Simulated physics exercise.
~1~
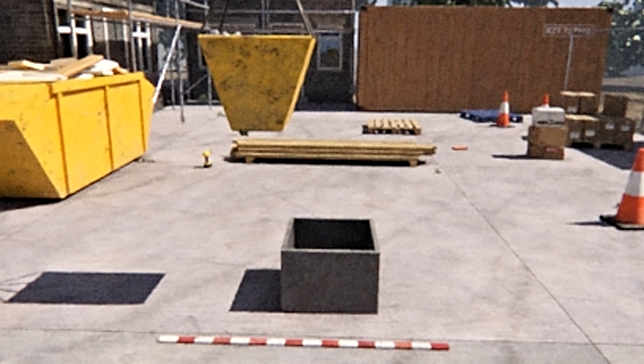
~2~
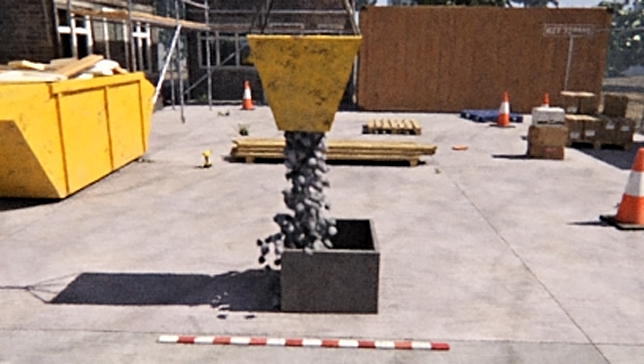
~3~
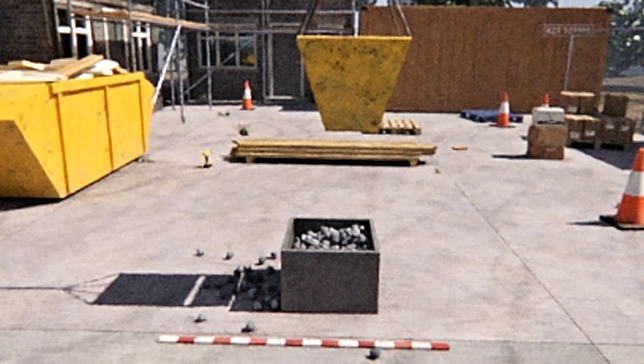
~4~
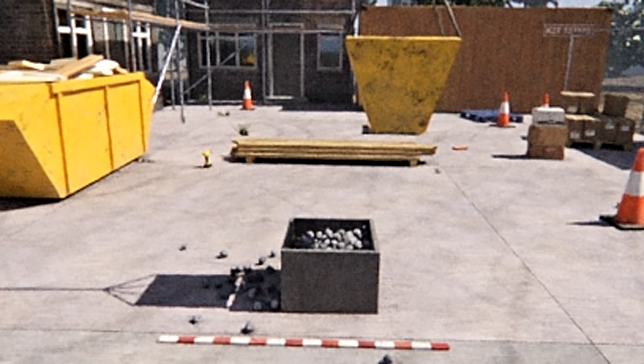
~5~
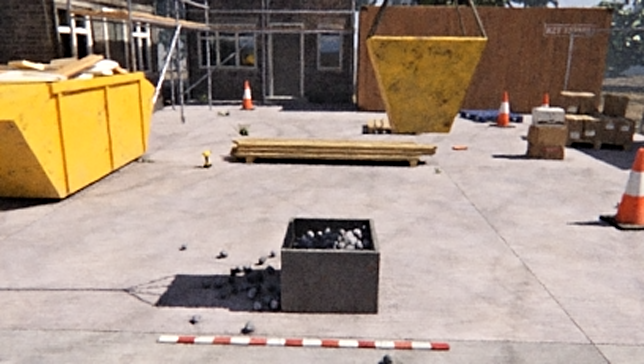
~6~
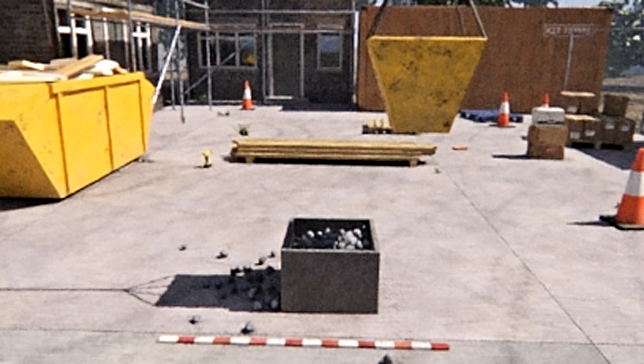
At the start, a yellow skip hangs above a concrete yard, with an open, empty dark bin standing below it behind a red and white striped staff. The skip moves rightwards and grey stones pour from its bottom in a thick stream. Most drop into the bin, while some fall past its left side. Once empty, the skip keeps travelling right, and a few stray stones scatter across the ground, some near the staff. Finally the skip hangs still at the right, with most of the stones heaped in the bin and a small scattering lying mainly to its left.
